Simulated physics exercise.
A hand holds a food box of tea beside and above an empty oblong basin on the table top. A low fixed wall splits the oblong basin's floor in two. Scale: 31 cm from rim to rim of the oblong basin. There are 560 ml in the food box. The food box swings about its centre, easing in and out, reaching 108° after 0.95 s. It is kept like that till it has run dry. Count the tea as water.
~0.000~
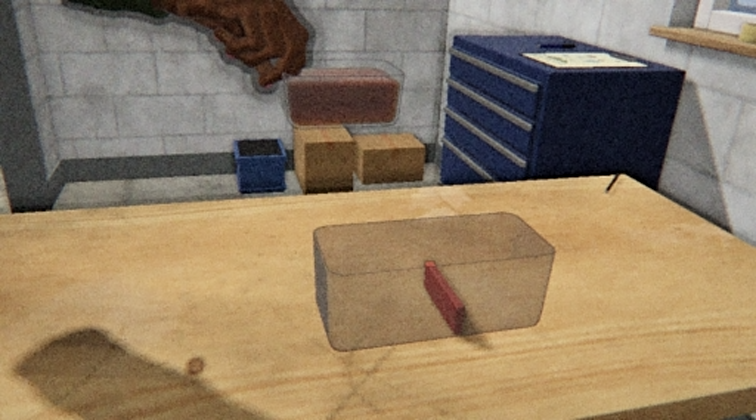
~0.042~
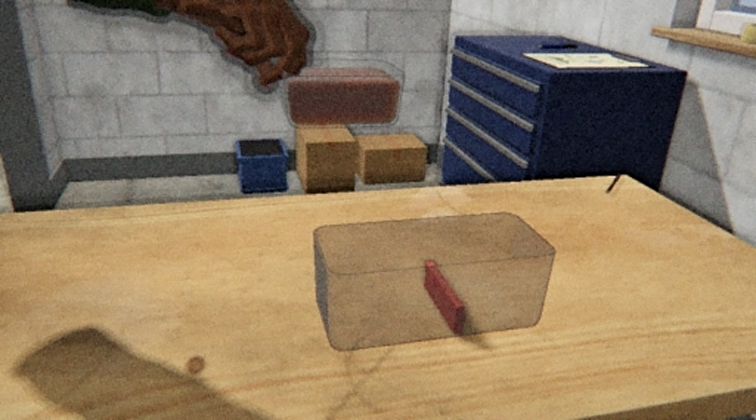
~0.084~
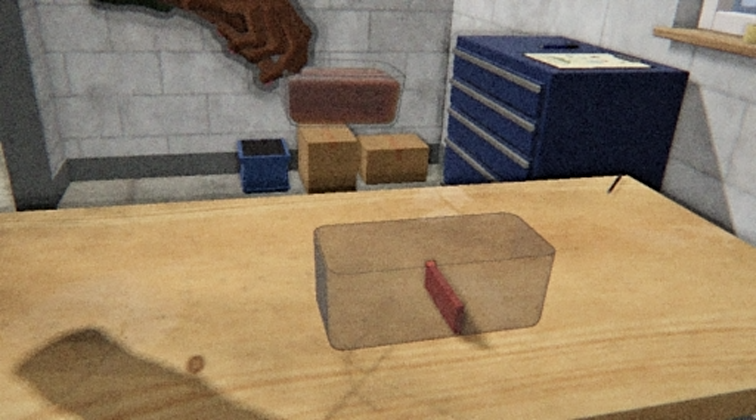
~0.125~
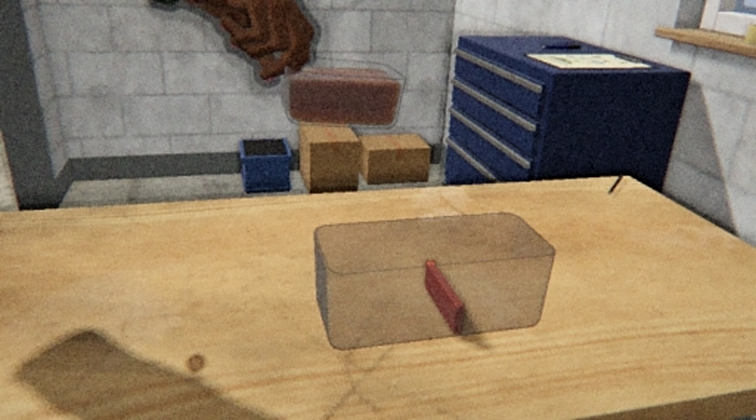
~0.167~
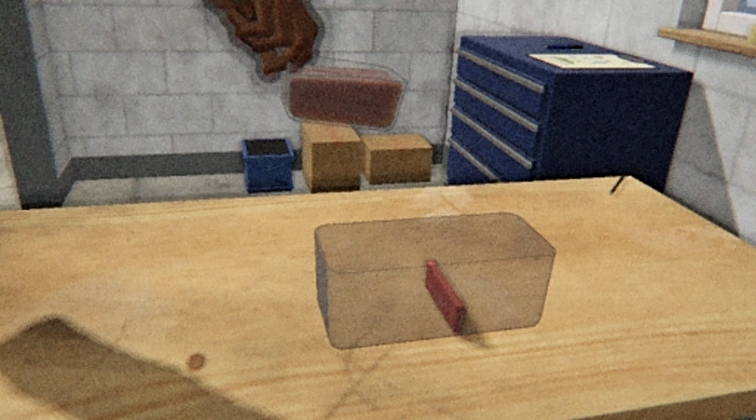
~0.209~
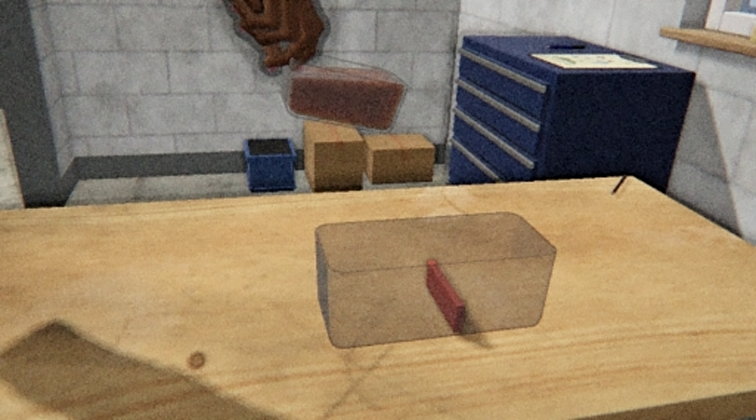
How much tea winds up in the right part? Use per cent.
Roughly 48 per cent is past the wall.
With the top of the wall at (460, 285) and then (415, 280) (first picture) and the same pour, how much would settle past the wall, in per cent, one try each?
In turn about 15 and 70 per cent.
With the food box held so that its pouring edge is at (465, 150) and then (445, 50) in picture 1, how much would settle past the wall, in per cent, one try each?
In turn about 85 and 70 per cent.
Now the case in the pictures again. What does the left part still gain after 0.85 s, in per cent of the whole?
Some 10 per cent.
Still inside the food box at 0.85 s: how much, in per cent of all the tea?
Some 4 per cent.
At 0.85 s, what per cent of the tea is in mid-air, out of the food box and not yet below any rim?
About 9 per cent.
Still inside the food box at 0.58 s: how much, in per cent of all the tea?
Near 32 in a hundred.
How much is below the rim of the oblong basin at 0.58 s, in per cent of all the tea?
Near 14 in a hundred.
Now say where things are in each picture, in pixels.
Tilt 0°; pouring edge (395, 69); surface from (284, 76) to (391, 74); the oblong basin's rim runs from (320, 252) to (535, 233); the wall's top is at (444, 284), in the first frame.
Tilt 1°; pouring edge (396, 69); surface from (283, 75) to (392, 75), in the second frame.
Tilt 2°; pouring edge (396, 71); surface from (284, 75) to (393, 75), in the third frame.
Tilt 5°; pouring edge (397, 73); surface from (285, 74) to (393, 76), in the fourth frame.
Tilt 8°; pouring edge (398, 76); surface from (286, 73) to (395, 76), in the fifth frame.
Tilt 12°; pouring edge (399, 81); surface from (288, 73) to (397, 77), in the sixth frame.
By 0.58 s the tilt is 73° and 33 per cent is still to pour, 8 is left of the wall and 6 right of it.
By 0.85 s the tilt is 105° and 4 per cent is still to pour, 36 is left of the wall and 48 right of it.
By 1.14 s the tilt is 108° and 0 per cent is still to pour, 47 is left of the wall and 48 right of it.
By 1.45 s the tilt is 108° and 0 per cent is still to pour, 47 is left of the wall and 48 right of it.
At rest 47 per cent lies left of the wall, 48 right of it and 5 outside.
